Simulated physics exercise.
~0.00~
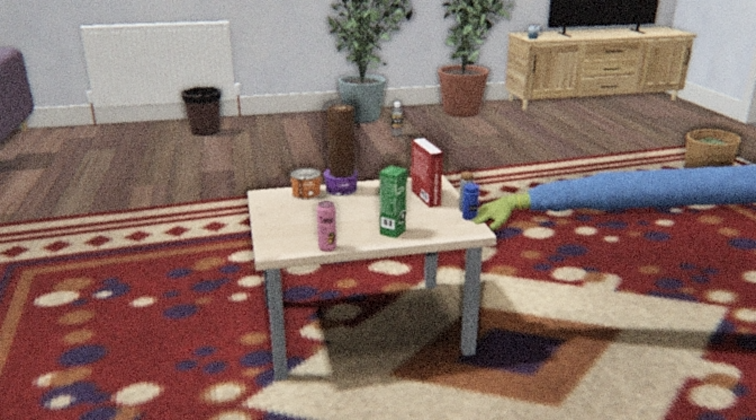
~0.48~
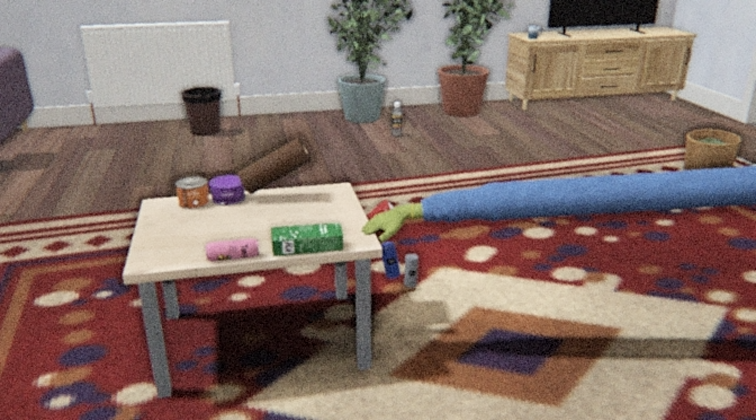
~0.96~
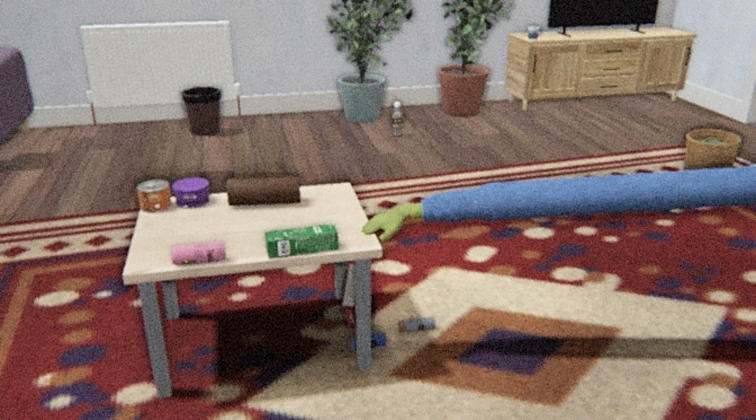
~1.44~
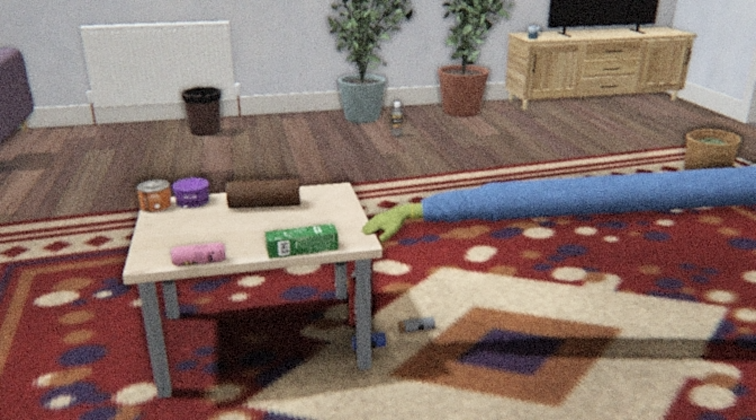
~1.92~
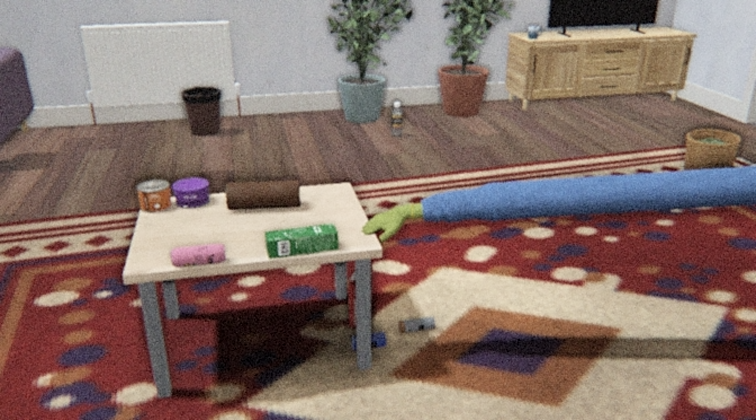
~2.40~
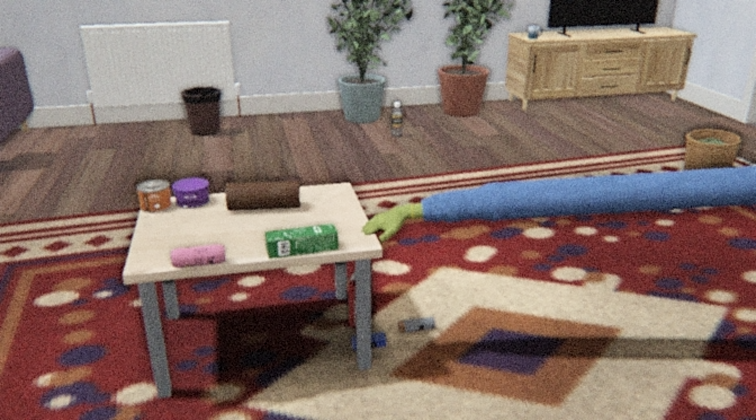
In a living room, a blue-sleeved arm with a green hand shoves a small table left, toppling the pink can, green carton and brown roll onto the tabletop while the red book and two small shakers drop to the rug; the orange and purple tubs slide but stay upright.
